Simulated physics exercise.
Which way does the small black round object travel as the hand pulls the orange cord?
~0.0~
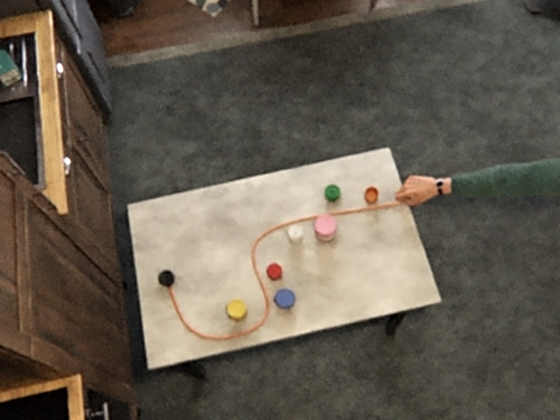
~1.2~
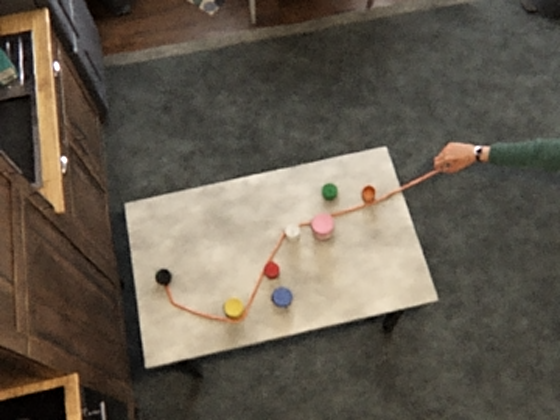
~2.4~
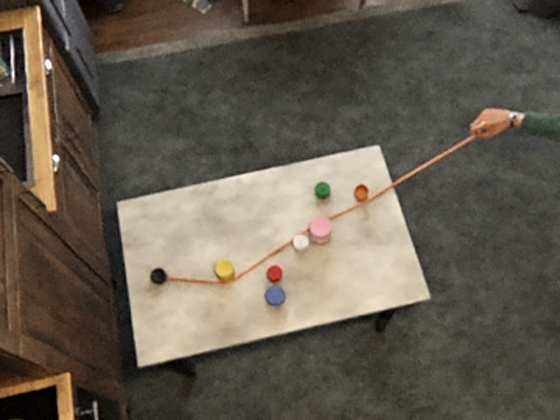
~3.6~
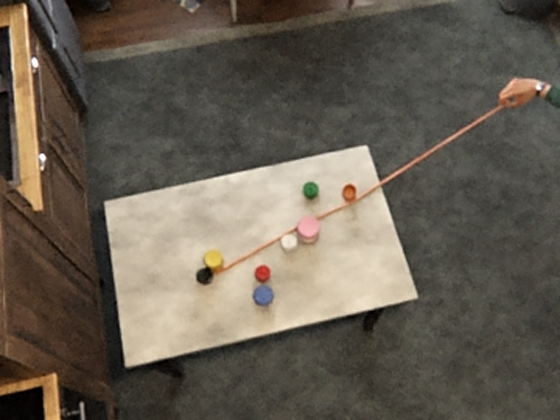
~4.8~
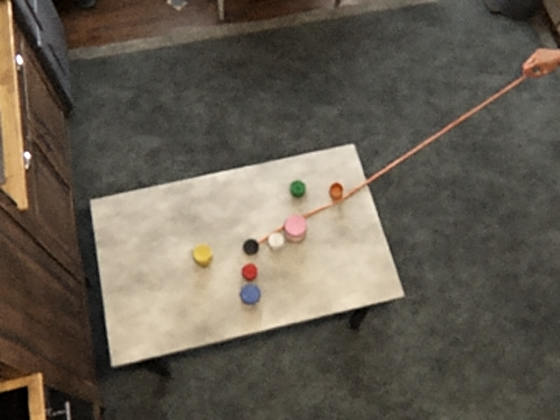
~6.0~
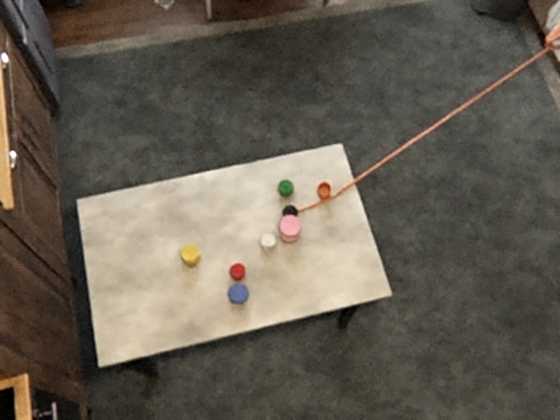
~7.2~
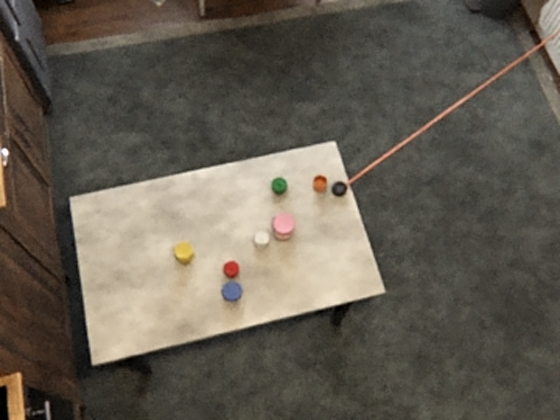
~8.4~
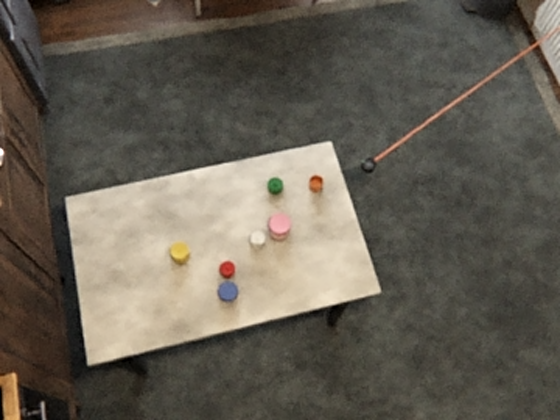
The black object moves to the right, crossing the tabletop and passing beyond its right edge.
